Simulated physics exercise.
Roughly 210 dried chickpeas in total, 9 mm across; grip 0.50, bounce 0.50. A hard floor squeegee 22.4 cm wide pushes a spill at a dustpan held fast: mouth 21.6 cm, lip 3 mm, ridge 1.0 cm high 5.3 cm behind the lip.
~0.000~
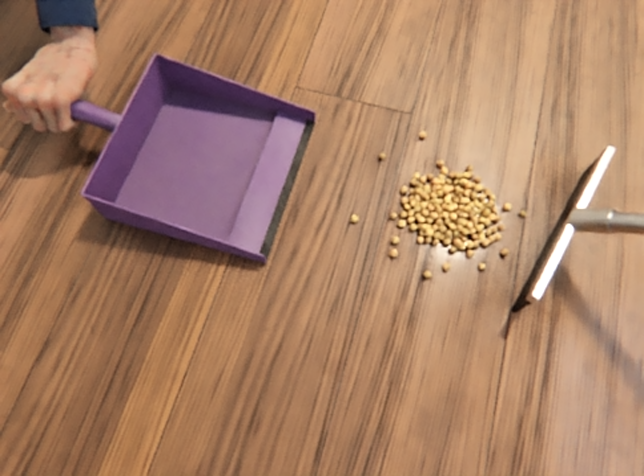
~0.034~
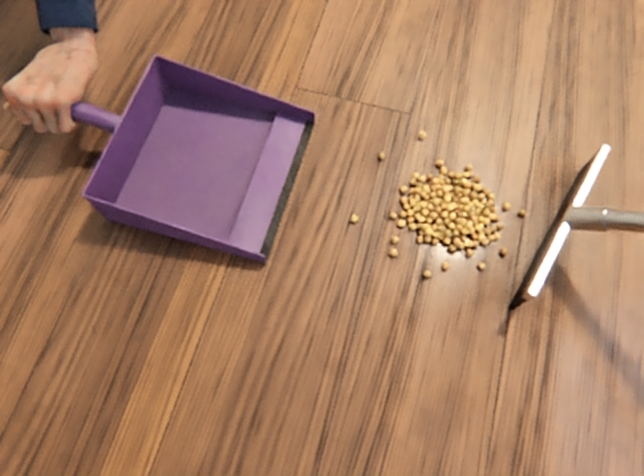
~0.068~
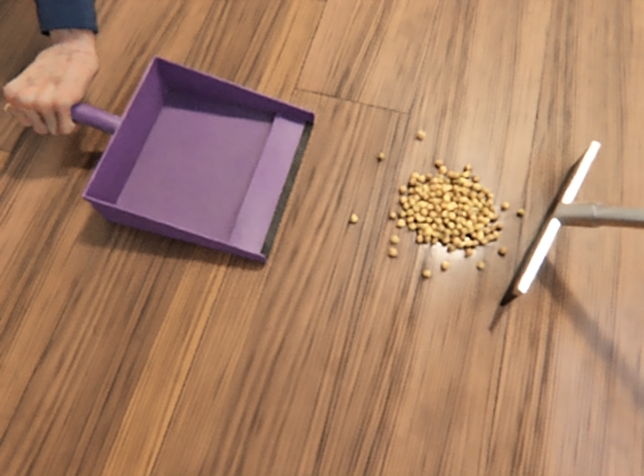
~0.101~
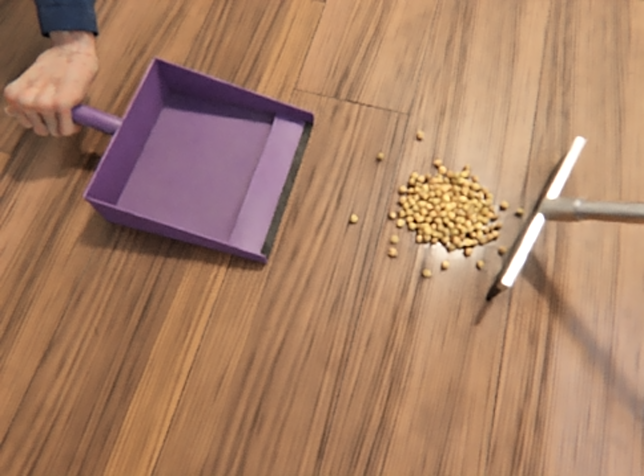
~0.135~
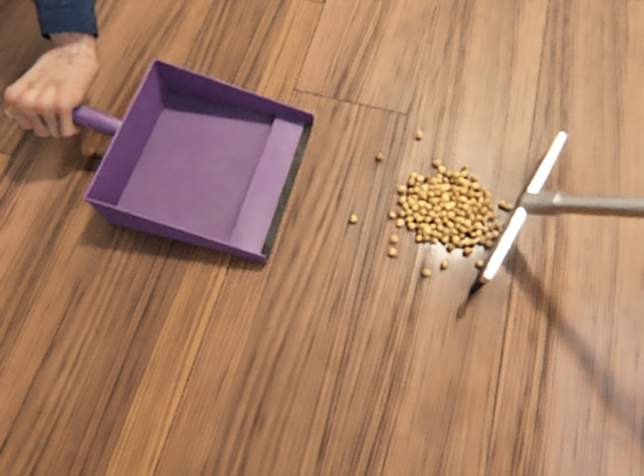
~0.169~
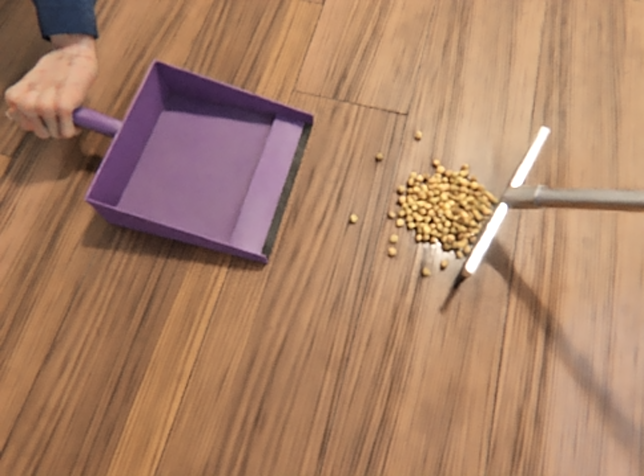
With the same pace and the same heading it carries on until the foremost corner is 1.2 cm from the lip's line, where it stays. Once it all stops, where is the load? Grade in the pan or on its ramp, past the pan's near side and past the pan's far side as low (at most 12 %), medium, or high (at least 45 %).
In the pan or on its ramp - medium; past the pan's near side - low; past the pan's far side - medium.
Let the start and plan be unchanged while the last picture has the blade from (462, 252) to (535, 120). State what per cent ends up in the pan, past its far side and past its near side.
Per cent by place - pan 25, far side 40, near side 0.
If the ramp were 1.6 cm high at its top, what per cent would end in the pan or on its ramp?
I'd put it near 20 per cent, ramp counted.
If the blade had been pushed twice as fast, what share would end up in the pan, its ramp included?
Share: About 40 %.
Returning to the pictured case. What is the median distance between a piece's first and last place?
It works out to roughly 20 cm.
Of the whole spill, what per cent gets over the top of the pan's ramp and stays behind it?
I'd put it near 0 per cent.
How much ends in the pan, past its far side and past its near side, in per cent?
In per cent: Pan 25; near side 0; far side 25.
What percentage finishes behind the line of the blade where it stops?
Close to 0 percent.
After 0.36 s, middle of the blade 15 cm from the lip; 0 % over the lip, far side 10 %, near side 0 %.
After 0.49 s, middle of the blade 8 cm from the lip; 0 % over the lip, far side 20 %, near side 0 %.
After 0.74 s, middle of the blade 4 cm from the lip; 25 % over the lip, far side 25 %, near side 0 %.
By 1.1 s all is still; pan 25 %, near side 0 %, far side 25 %, in front of the lip or behind the blade 55 %.
